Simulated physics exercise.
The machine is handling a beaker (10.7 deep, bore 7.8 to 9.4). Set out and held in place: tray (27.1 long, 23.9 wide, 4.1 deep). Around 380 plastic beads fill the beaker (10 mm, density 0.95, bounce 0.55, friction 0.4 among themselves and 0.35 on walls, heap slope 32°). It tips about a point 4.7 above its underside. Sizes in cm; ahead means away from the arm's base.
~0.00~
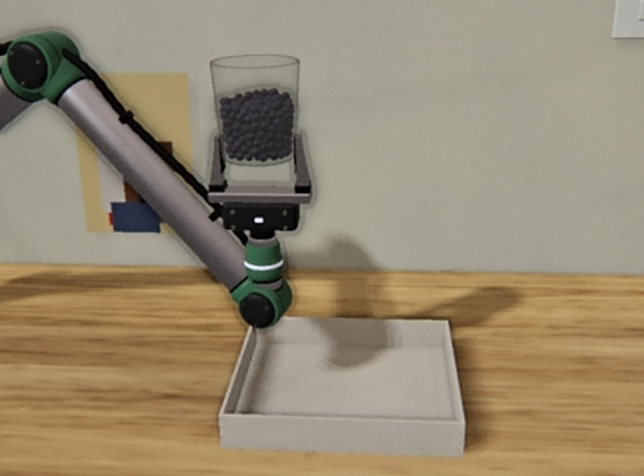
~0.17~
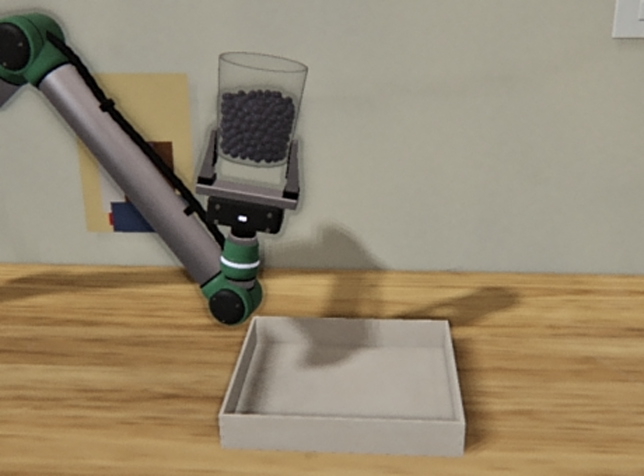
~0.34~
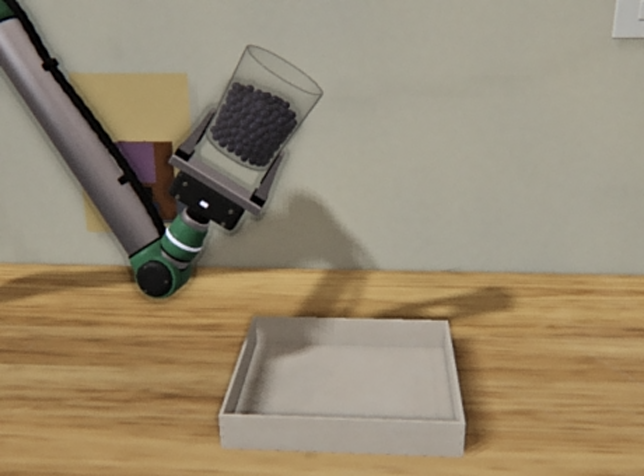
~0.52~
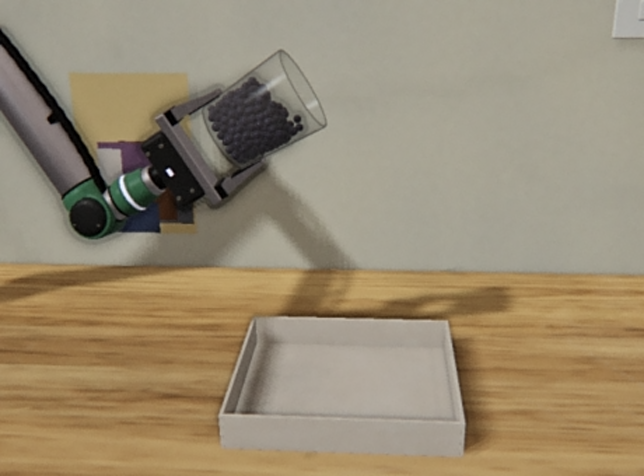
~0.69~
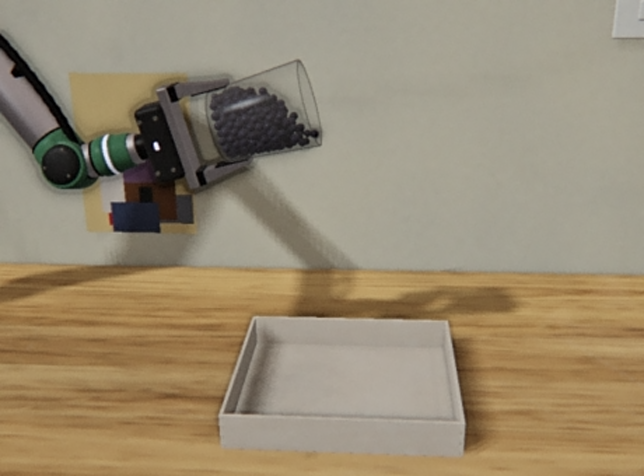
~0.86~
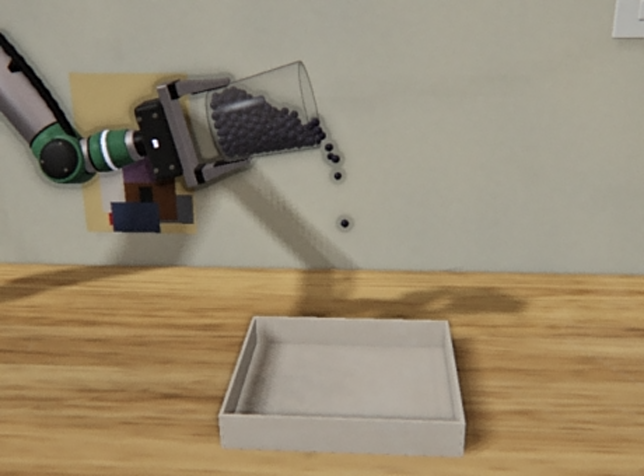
A robot arm held up a clear beaker of dark beads above a shallow tray and tilted it steadily to the right until a few beads slipped over the rim and dropped through the air.
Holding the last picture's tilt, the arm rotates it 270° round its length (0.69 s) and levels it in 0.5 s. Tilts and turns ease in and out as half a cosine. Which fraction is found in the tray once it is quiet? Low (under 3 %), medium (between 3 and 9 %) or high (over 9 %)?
In the tray the share is high, over 9 %.
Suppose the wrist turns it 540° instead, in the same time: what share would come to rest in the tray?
Then about 15 per cent.
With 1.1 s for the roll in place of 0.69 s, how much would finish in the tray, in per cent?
In that case some 25 per cent.
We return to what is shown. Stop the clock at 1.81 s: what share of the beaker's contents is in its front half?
Roughly 45 per cent.
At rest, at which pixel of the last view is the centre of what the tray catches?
At about (386, 381).
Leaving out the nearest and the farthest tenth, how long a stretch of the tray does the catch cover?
Roughly 18 cm.
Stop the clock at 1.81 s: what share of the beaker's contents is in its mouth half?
Some 35 per cent.
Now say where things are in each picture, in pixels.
The first picture shows beaker middle at (257, 111), upright; upper third of the load around (257, 107), from x 225 to 290, top at y 90; 375 in the beaker.
The second picture shows beaker middle at (258, 111), tipped 9°; upper third of the load around (256, 107), from x 225 to 290, top at y 95.
The third picture shows beaker middle at (260, 112), tipped 33°; upper third of the load around (251, 107), from x 215 to 295, top at y 85.
The fourth picture shows beaker middle at (262, 114), tipped 59°; upper third of the load around (248, 104), from x 210 to 300, top at y 80.
The fifth picture shows beaker middle at (263, 115), tipped 75°; upper third of the load around (244, 106), from x 215 to 315, top at y 90.
The sixth picture shows beaker middle at (263, 116), tipped 77°; upper third of the load around (240, 109), from x 215 to 345, top at y 90; 370 in the beaker, 5 in flight or on a rim.
By 1.34 s, tipped 77°, highest piece 39 above the table; 346 in the beaker, 10 in the tray, 19 in flight or on a rim.
By 1.81 s, tipped 36°, highest piece 39 above the table; 300 in the beaker, 64 in the tray, 11 in flight or on a rim.
By 2.25 s, upright, highest piece 40 above the table; 300 in the beaker, 71 in the tray, 1 on the table or floor, 3 in flight or on a rim.
By 2.95 s, upright, highest piece 40 above the table; 300 in the beaker, 74 in the tray, 1 on the table or floor.
Final count, 300 in the beaker, 74 in the tray, 1 on the table or floor. That is 20 % in the tray.
